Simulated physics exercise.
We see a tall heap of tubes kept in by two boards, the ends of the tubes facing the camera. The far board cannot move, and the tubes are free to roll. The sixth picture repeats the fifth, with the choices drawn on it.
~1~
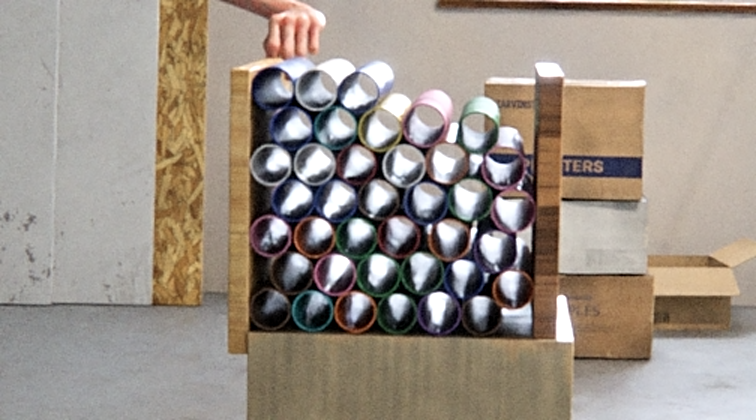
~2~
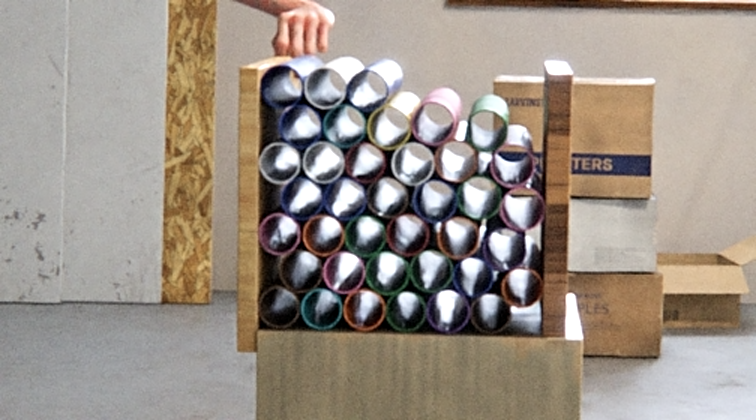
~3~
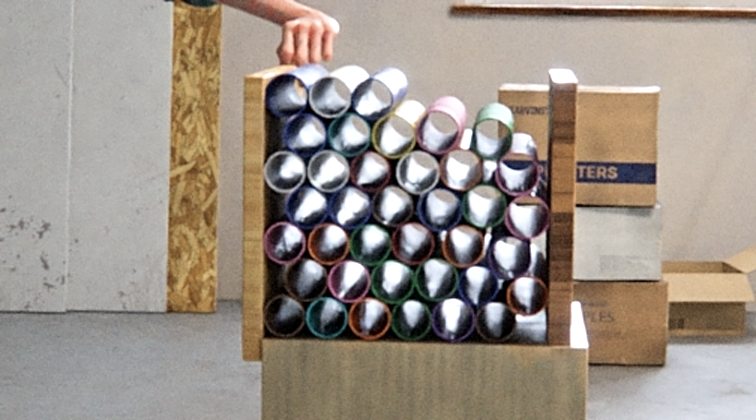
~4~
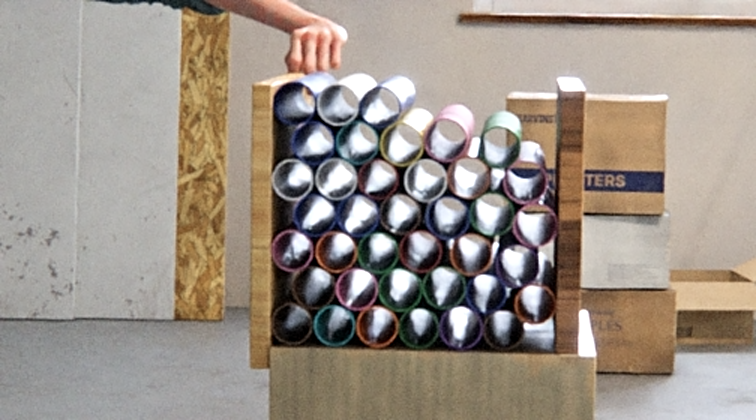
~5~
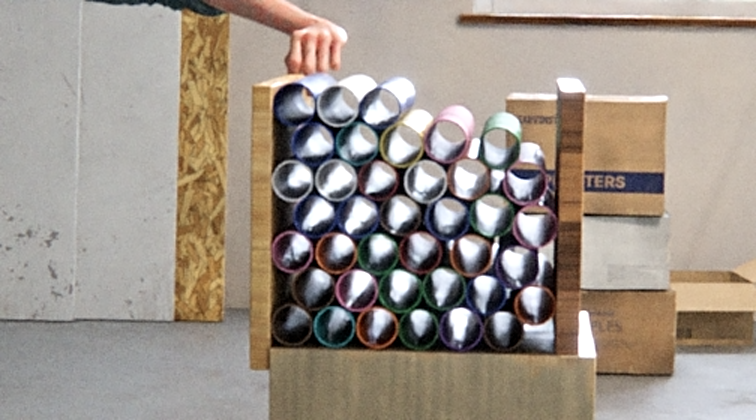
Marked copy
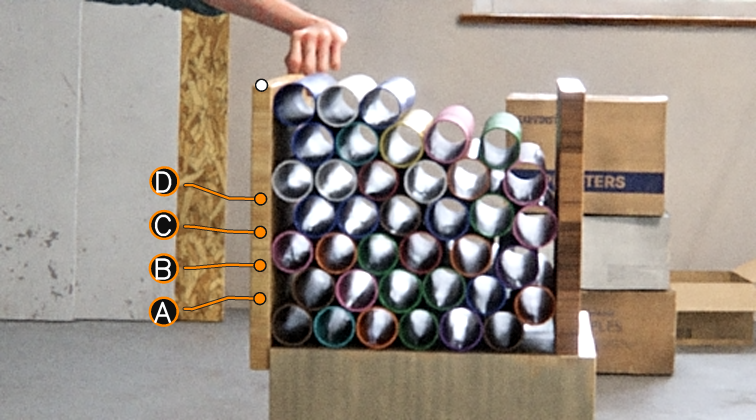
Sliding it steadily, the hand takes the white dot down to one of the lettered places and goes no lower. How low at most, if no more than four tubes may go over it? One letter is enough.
B is the limit.
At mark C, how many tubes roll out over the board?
It comes to four.
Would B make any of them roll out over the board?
At B: Yes.
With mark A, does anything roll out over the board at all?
Yes.
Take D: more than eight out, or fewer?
Fewer than eight.
On the marked copy, A at (260, 299); B at (260, 265); C at (261, 232); D at (261, 199); the white dot at (262, 85).
Following B. Soon after the start, top of the board (272, 164).
Later, top of the board (271, 253).
In the end, top of the board (271, 265), four out over the board.
As for the rest, A more than four out over the board; C four out over the board; D one out over the board.
